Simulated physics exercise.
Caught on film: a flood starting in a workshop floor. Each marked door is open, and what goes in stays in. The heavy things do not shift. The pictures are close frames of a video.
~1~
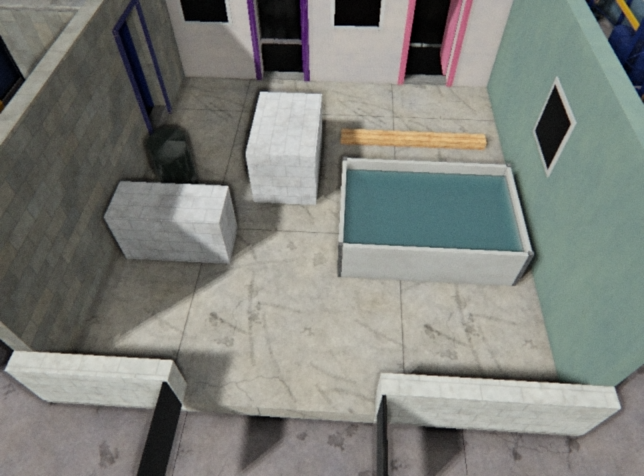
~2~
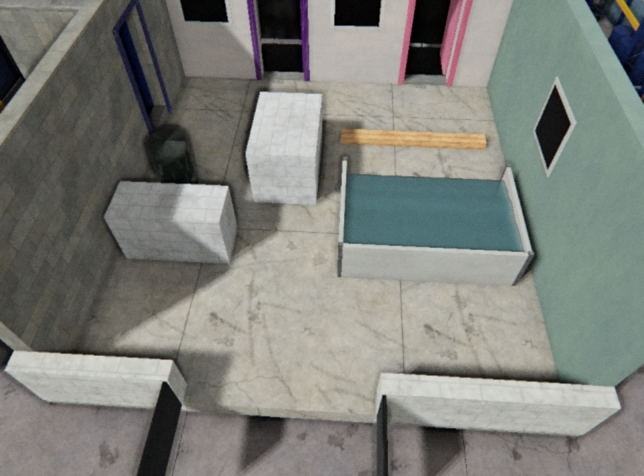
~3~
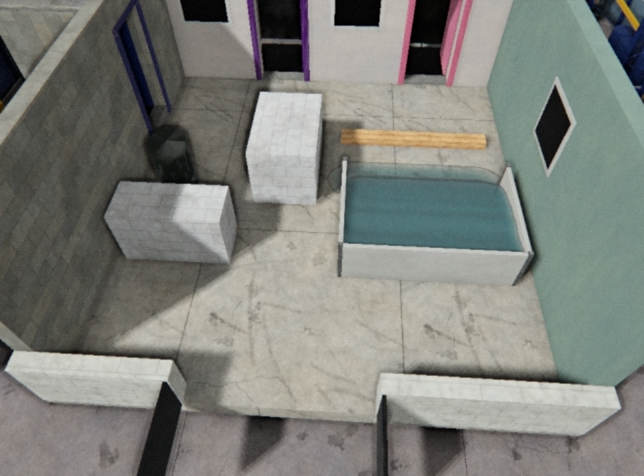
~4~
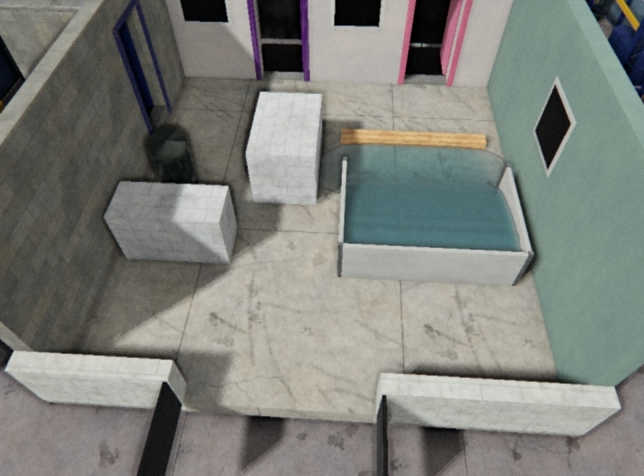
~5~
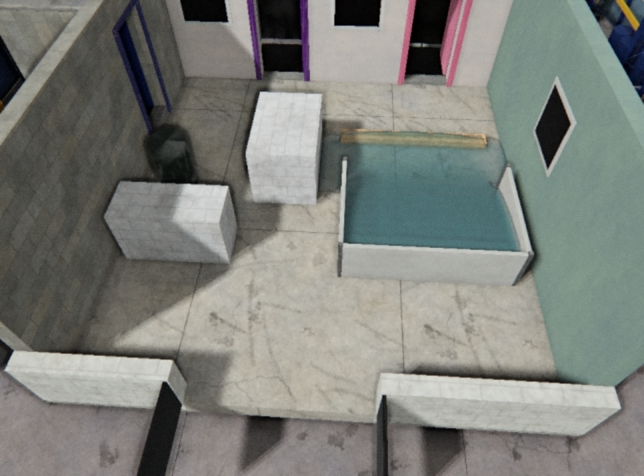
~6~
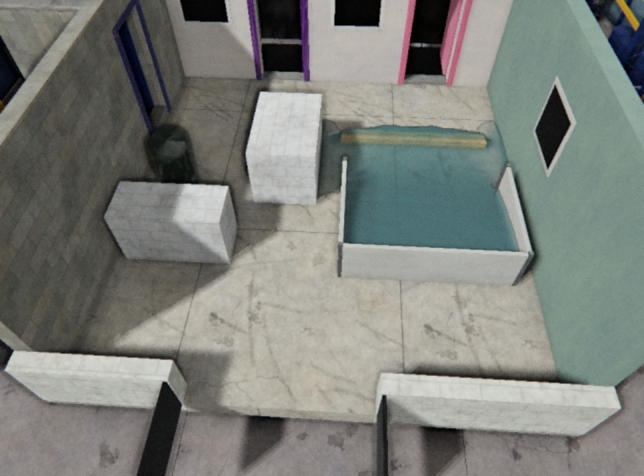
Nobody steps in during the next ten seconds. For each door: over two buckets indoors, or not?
The pink door floods; the purple door floods; the blue door holds within the limit.
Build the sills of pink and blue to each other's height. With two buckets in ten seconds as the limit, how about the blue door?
One by one: Blue passes that mark.
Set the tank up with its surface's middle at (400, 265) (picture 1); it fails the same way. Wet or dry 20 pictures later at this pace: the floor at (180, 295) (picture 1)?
Verdict: Dry.
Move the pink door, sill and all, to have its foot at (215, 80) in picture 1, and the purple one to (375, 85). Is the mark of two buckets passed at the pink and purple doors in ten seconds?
Pink door goes over, purple door lets more in.
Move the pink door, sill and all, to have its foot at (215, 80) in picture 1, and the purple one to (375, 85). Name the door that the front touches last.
That is the one in blue.
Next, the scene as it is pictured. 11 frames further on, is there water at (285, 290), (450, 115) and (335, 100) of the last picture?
One after the other: Dry, awash, under water.
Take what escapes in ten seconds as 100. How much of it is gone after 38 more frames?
Near 80 in a hundred.
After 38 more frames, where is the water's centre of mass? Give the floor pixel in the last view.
At about (349, 164).
A moment on, water covers 35 % of the floor; the pink door wet at the sill, nothing in, the purple door not reached, the blue door not reached.
Next, water covers 40 % of the floor; the pink door over two buckets in, the purple door under two buckets in, the blue door not reached.
Then, water covers 50 % of the floor; the pink door far over two buckets in, the purple door over two buckets in, the blue door not reached.
Later, water covers 75 % of the floor; the pink door far over two buckets in, the purple door over two buckets in, the blue door wet at the sill, nothing in.
In the end, water covers 95 % of the floor; the pink door far over two buckets in, the purple door far over two buckets in, the blue door wet at the sill, nothing in.
